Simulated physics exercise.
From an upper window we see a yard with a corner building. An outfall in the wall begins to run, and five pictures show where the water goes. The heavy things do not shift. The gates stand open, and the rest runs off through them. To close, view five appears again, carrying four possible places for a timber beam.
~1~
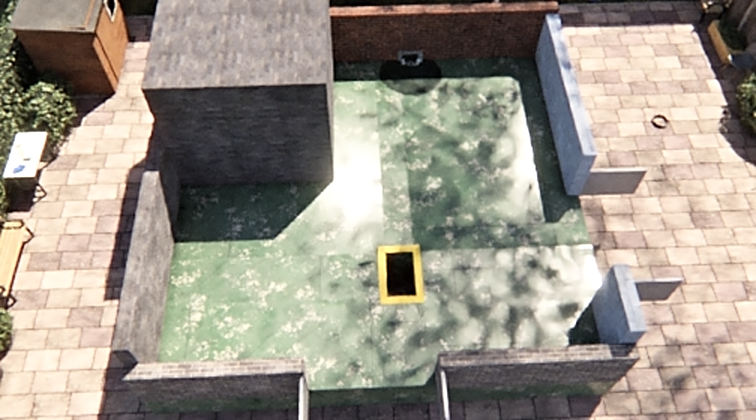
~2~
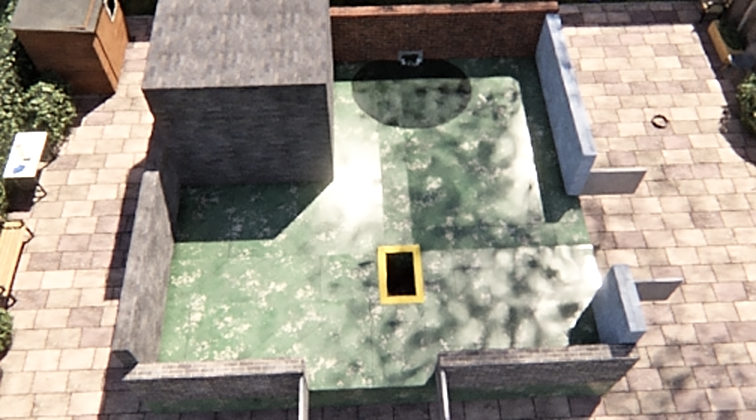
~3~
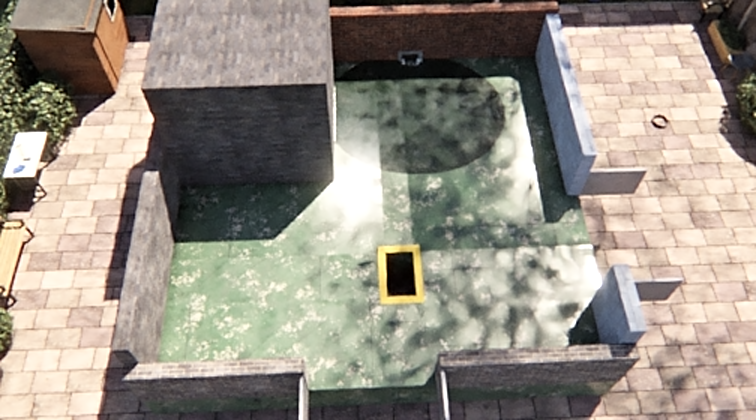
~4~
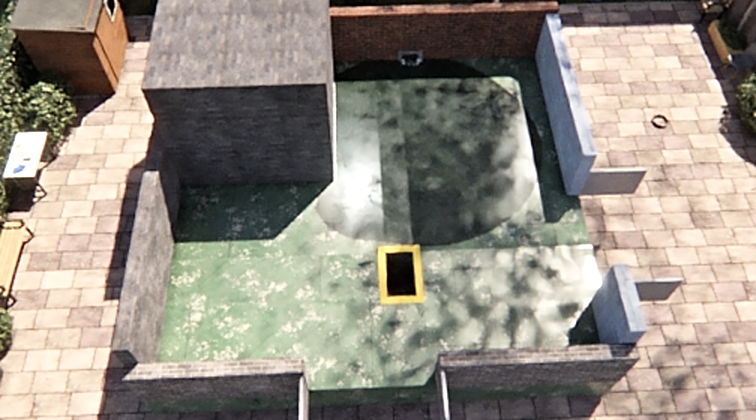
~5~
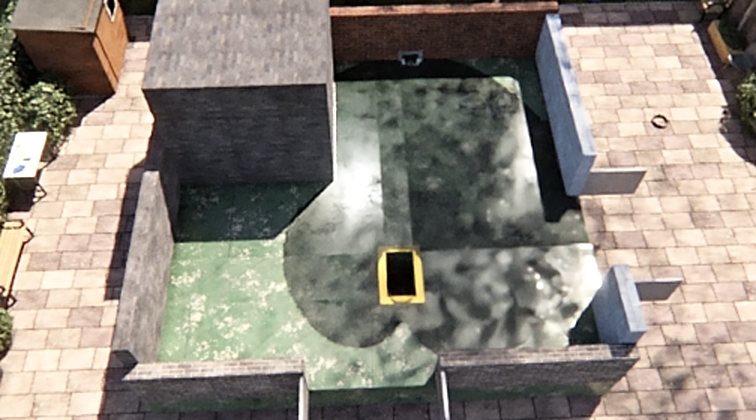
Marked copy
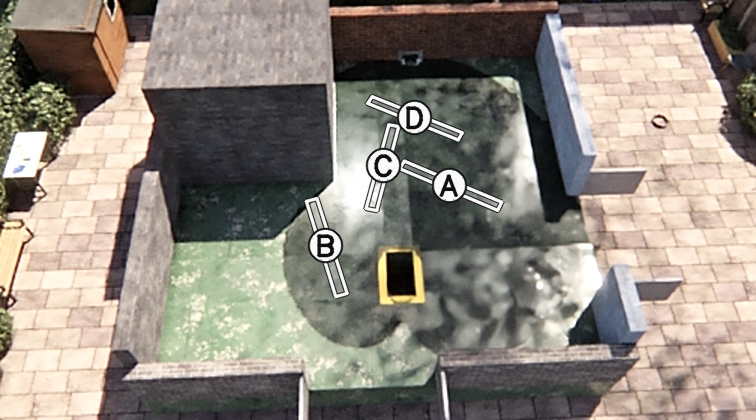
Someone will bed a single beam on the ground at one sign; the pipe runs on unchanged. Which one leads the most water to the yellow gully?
B beats the others.
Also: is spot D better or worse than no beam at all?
Worse.
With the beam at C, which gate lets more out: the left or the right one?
The left one.
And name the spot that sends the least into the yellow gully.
That would be D.
In white, A from (402, 164) to (499, 206); B from (311, 199) to (341, 295); C from (371, 209) to (393, 125); D from (369, 100) to (460, 136).
If A is chosen, about 18 % of the stream goes into the yellow gully, about 80 % out by the gates.
If B is chosen, about 29 % of the stream goes into the yellow gully, about 70 % out by the gates.
If C is chosen, about 18 % of the stream goes into the yellow gully, about 81 % out by the gates.
If D is chosen, about 13 % of the stream goes into the yellow gully, about 84 % out by the gates.
